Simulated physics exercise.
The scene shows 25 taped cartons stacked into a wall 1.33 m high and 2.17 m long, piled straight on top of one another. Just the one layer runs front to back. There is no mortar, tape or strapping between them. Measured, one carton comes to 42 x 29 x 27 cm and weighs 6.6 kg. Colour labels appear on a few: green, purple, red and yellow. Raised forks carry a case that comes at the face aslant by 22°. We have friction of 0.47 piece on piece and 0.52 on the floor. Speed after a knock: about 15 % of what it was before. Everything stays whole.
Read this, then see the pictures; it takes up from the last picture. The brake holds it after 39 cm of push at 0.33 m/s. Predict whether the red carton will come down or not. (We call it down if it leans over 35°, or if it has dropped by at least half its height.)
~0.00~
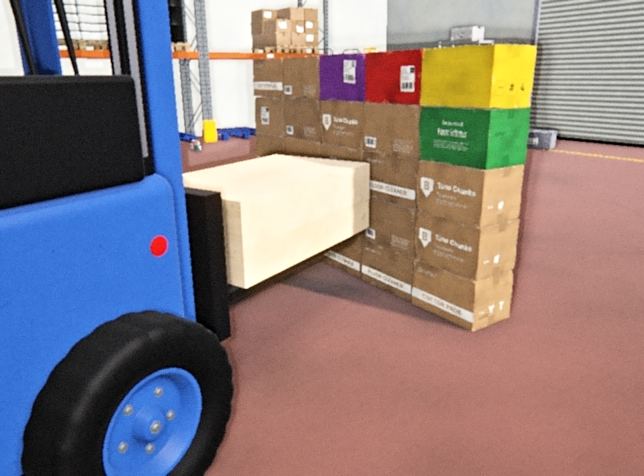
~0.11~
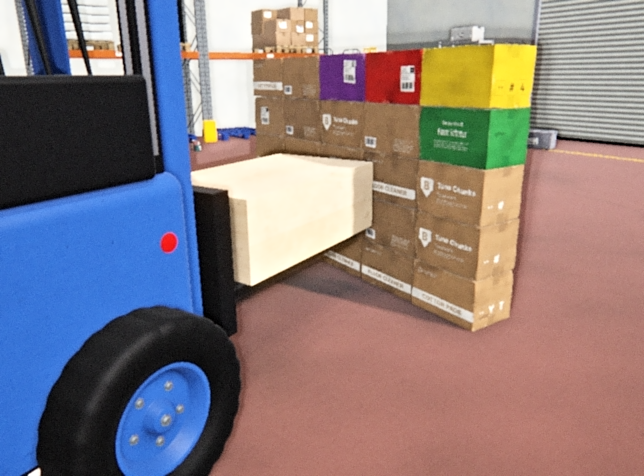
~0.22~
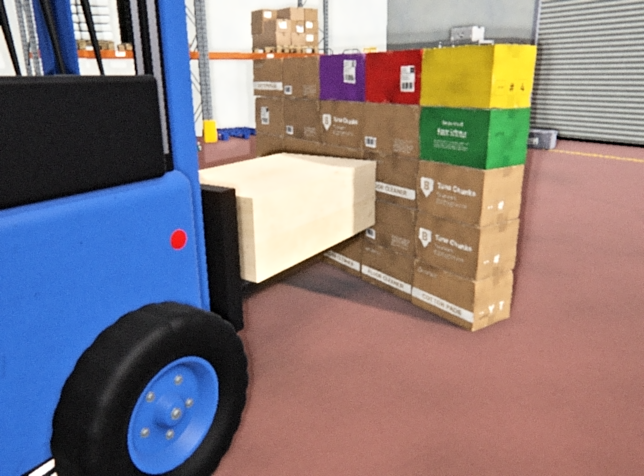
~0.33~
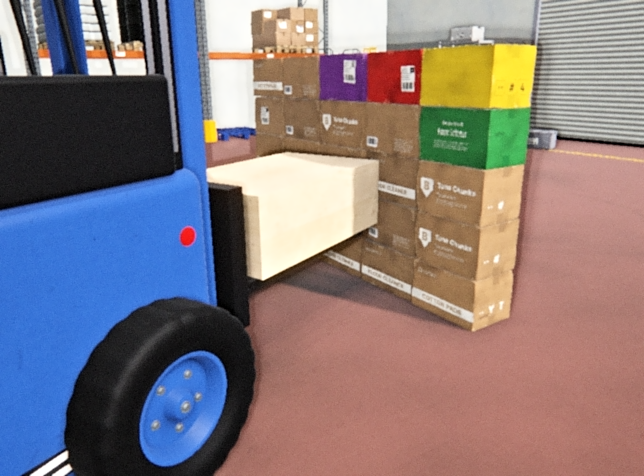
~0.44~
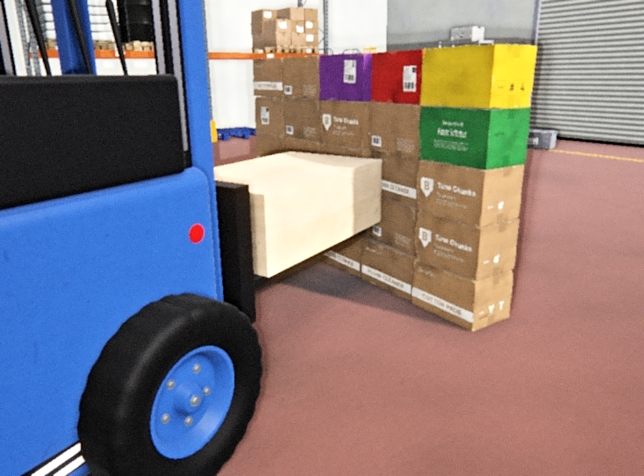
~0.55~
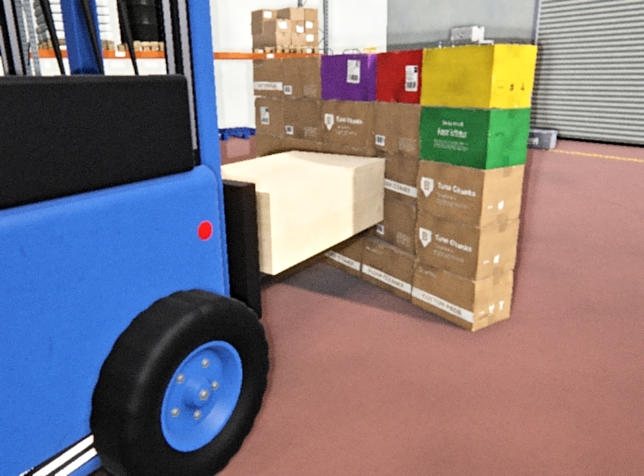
The red carton will come down.
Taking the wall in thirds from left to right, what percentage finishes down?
From the left: 0, then 80, then 40 percent.
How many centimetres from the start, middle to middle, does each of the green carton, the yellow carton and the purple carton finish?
The green one ends 0 cm from where it began, the yellow one 0 cm, and the purple one 200 cm.
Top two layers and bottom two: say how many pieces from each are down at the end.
4, then 2.
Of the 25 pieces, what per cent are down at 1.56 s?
30 per cent.
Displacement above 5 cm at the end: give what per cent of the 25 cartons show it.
I make it 50 per cent.
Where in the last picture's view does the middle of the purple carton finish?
Its centre ends up near pixel (493, 200) in the last picture.
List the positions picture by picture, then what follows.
In the first frame (each place is the centre of the face we see best), load (361, 193) 8 cm short of touching; red carton (390, 78); yellow carton (454, 77); purple carton (340, 77); all as stacked.
Load (364, 191) 46 mm short of touching; red carton (390, 78), in the second frame.
Load (367, 190) 10 mm short of touching; red carton (390, 78), in the third frame.
Load (370, 189) 26 mm in; red carton (391, 78), in the fourth frame.
Load (373, 188) 6 cm in; red carton (394, 77) moved 36 mm; 4 have shifted, in the fifth frame.
Load (376, 187) 10 cm in; red carton (397, 77) moved 7 cm; purple carton (343, 77) moved 29 mm; yellow carton (454, 77); 8 have shifted, in the sixth frame.
By 1.12 s, none of the 25 cartons down, 15 disturbed; red carton tilted 14°; purple carton tilted 14°.
By 1.56 s, 8 of the 25 cartons down; red carton tilted 61°, 52 cm lower; purple carton tilted 63°, 56 cm lower.
When it is over (2.5 s), 8 of the 25 cartons down; red carton on its side; purple carton on its side; yellow carton unmoved. In pixels of the last frame, middles, red carton near (622, 228), purple carton near (493, 201).
